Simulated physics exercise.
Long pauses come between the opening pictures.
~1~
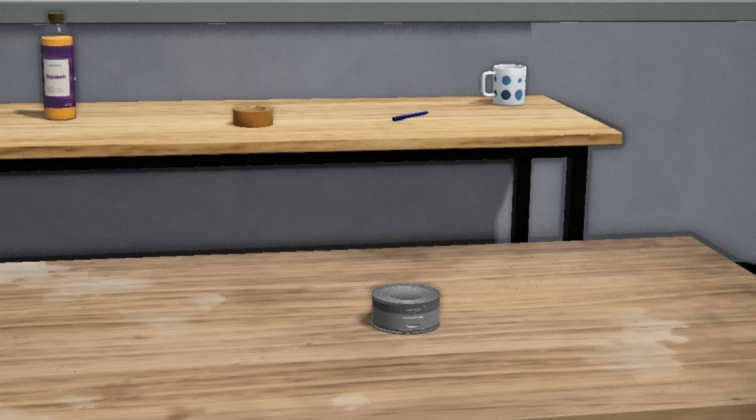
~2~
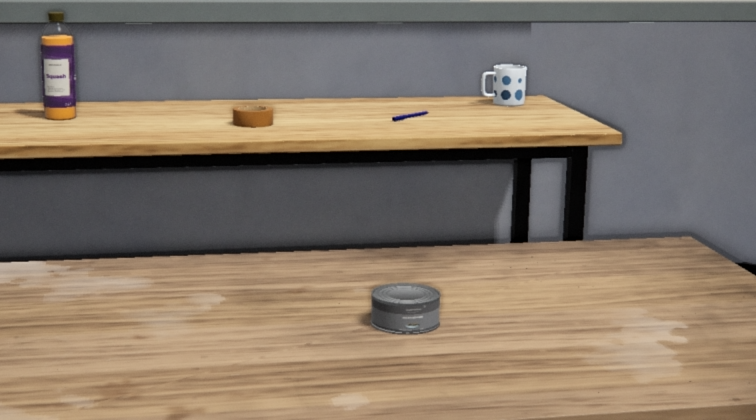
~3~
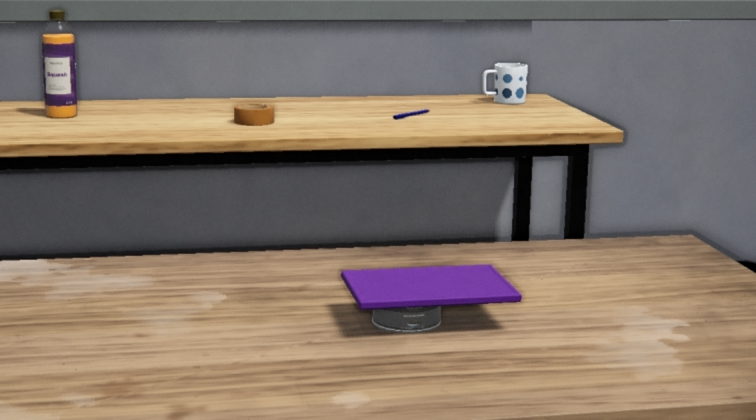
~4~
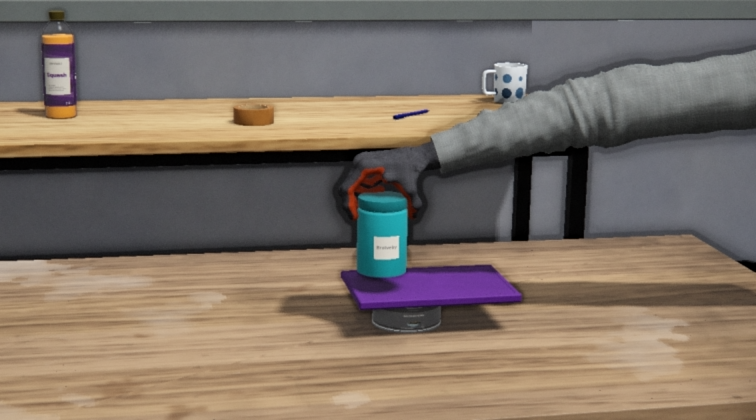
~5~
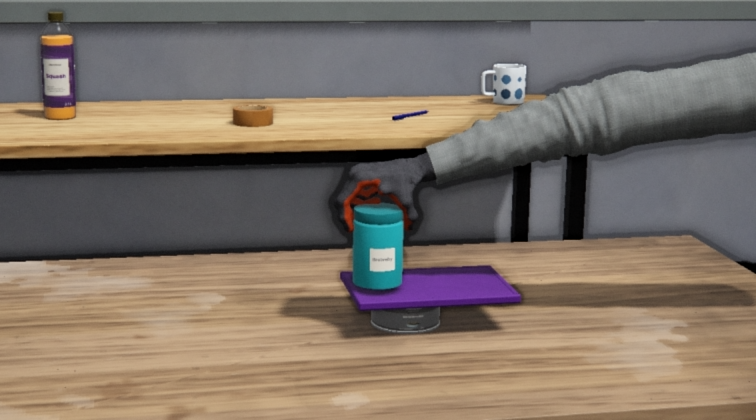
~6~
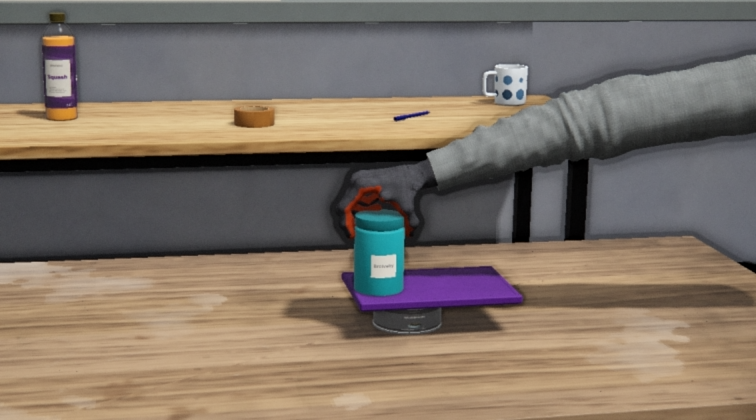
A gloved hand in a grey sleeve reaches in from the right over a wooden table, seen from slightly above by a still camera. A grey tin stands on the table, with an orange bottle, brown tape roll, blue pen and spotted mug on another table behind. A flat purple lid appears across the tin, then the hand lowers a turquoise jar onto its left side and stays there.
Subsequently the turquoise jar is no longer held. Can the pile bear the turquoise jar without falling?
My guess is that nothing will drop.
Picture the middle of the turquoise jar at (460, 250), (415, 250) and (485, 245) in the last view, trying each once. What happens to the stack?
Case 1: Collapse; case 2: Stable; case 3: Collapse.
Then, 0.20 s after the last picture, nothing has stirred.
Then, 0.40 s after the last picture, turquoise jar resting near (379, 253).
At rest, all 3 in place. Seen from the same camera at the end, turquoise jar near (379, 253). The stack stays up.
